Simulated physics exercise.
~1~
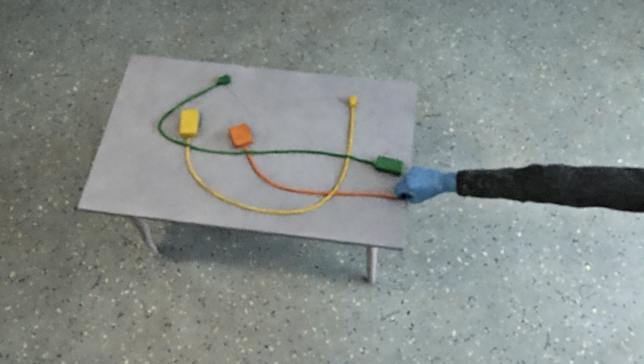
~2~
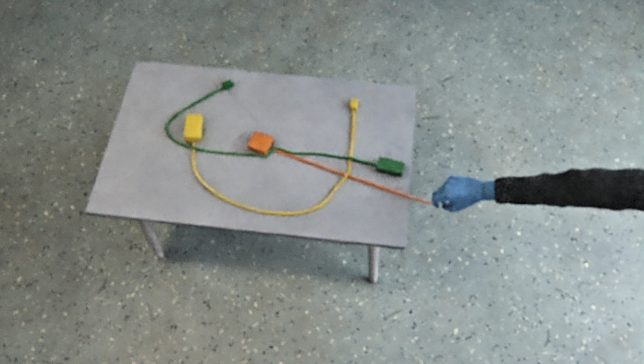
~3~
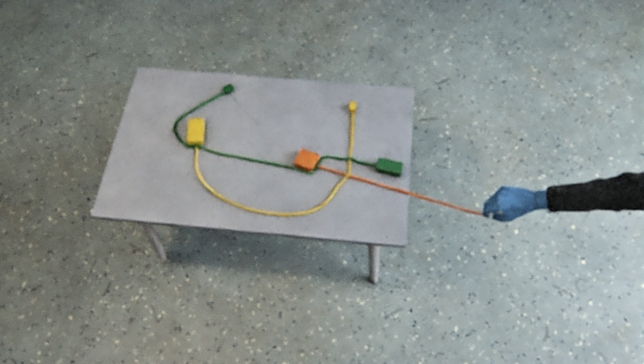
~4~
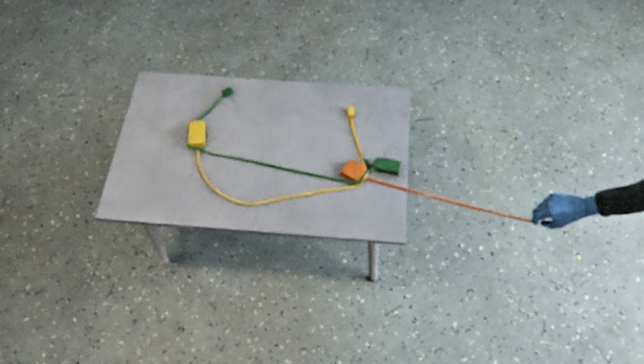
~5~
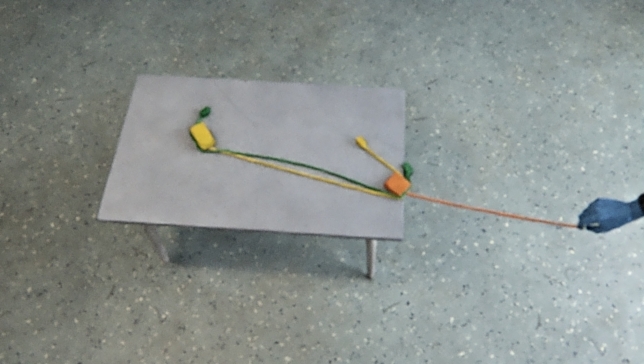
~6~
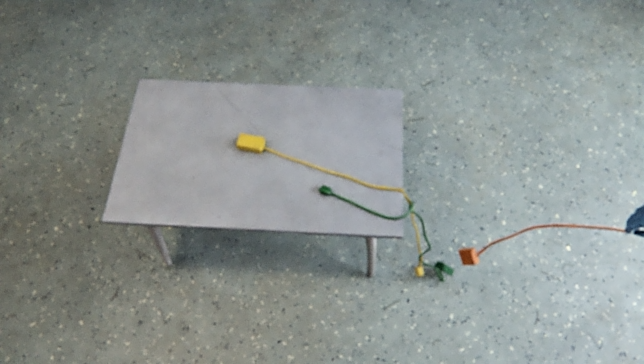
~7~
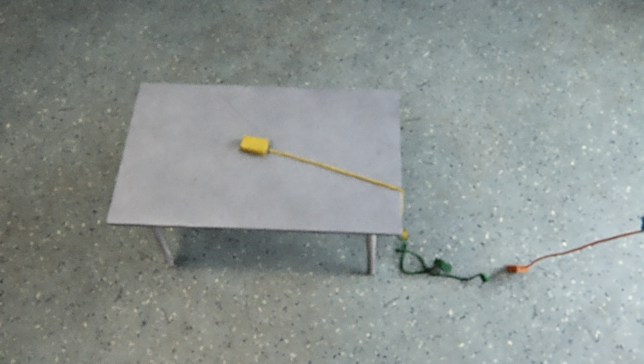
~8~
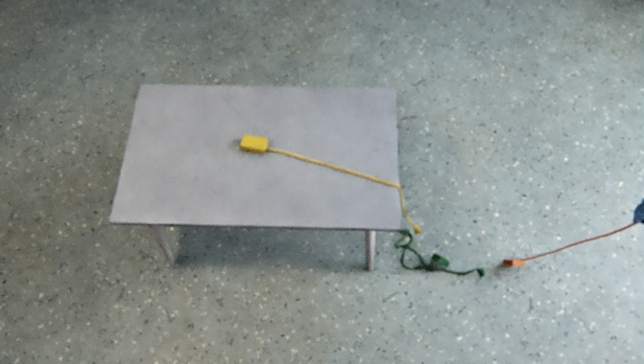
A gloved hand pulls the orange lead right, dragging two chargers off while the yellow stays.
